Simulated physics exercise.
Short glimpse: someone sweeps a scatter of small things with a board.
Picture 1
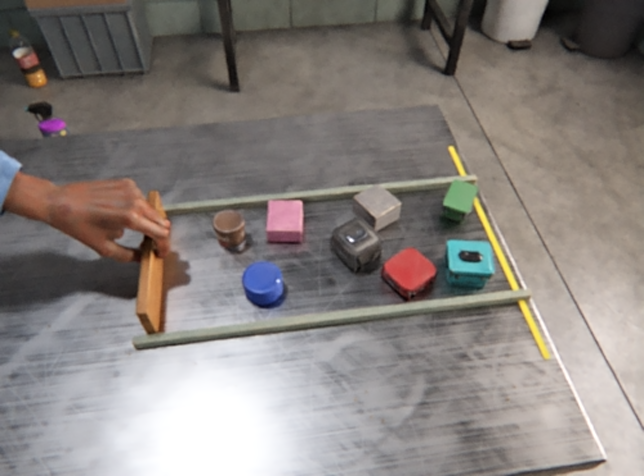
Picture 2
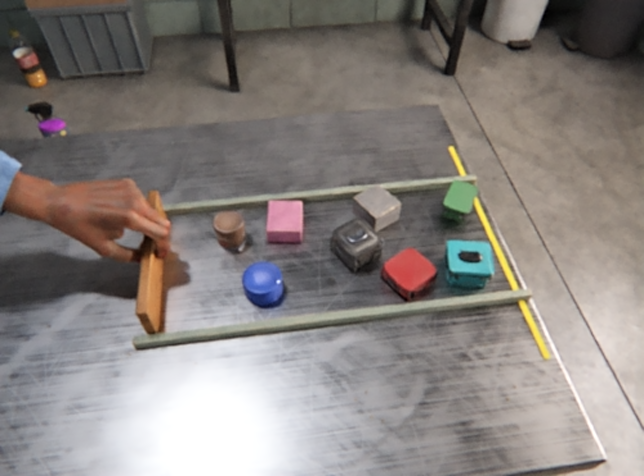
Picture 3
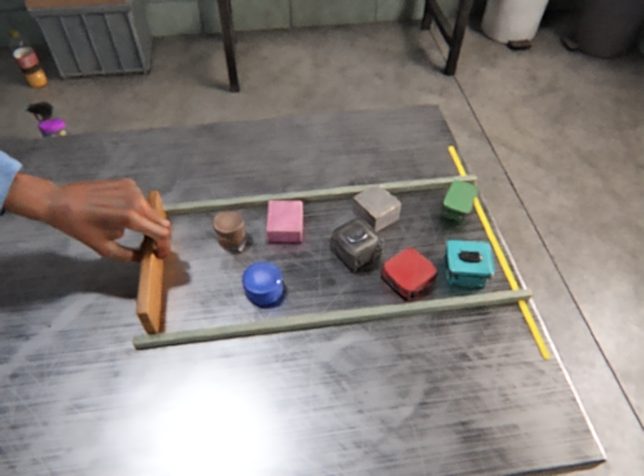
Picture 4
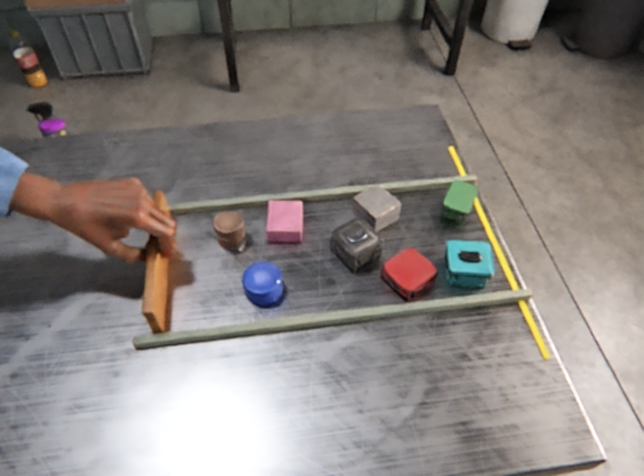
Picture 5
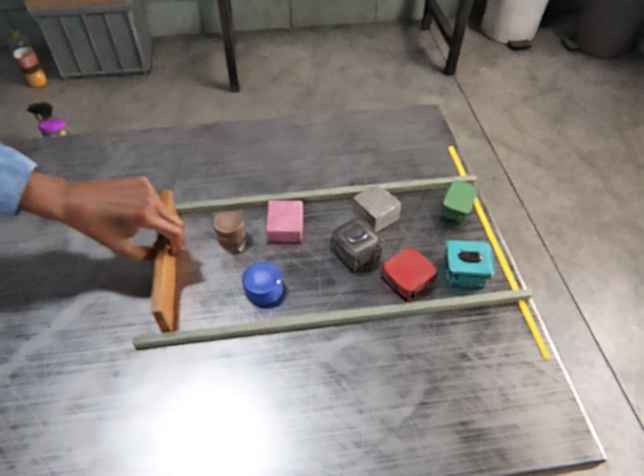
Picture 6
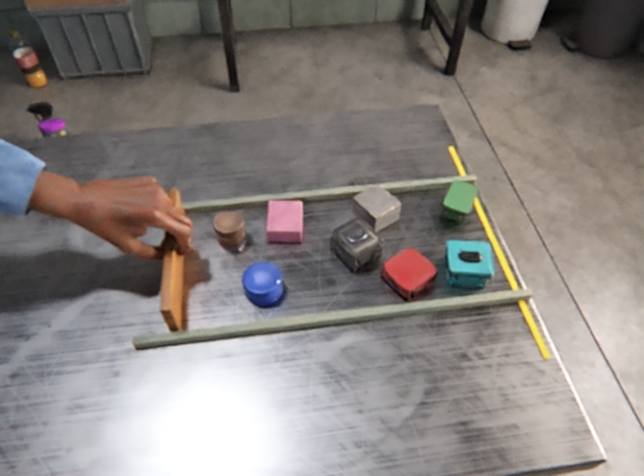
A hand held a wooden board upright at the left of a dark table, then slid it slightly right between two rails, toward a scatter of small colourful objects that stayed still.
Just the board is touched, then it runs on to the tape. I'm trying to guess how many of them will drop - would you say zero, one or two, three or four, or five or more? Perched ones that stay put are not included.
I'd say five or more.
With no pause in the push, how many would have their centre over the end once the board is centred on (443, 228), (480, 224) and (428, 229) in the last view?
2, 5 and 2.
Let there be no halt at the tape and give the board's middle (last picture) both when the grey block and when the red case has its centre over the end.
Approx. (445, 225) / approx. (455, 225) for the other.
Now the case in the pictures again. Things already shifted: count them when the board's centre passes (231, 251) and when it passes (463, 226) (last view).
By the first moment it's 1, by the second it's 8.
Soon after, none off yet; green case at rest near (459, 202); turquoise case at rest near (468, 264); red case at rest near (408, 274).
At rest, the number that fall off is five or more; fallen, brown pot, blue lid, pink block, black case, grey block, red case, turquoise case and green case.
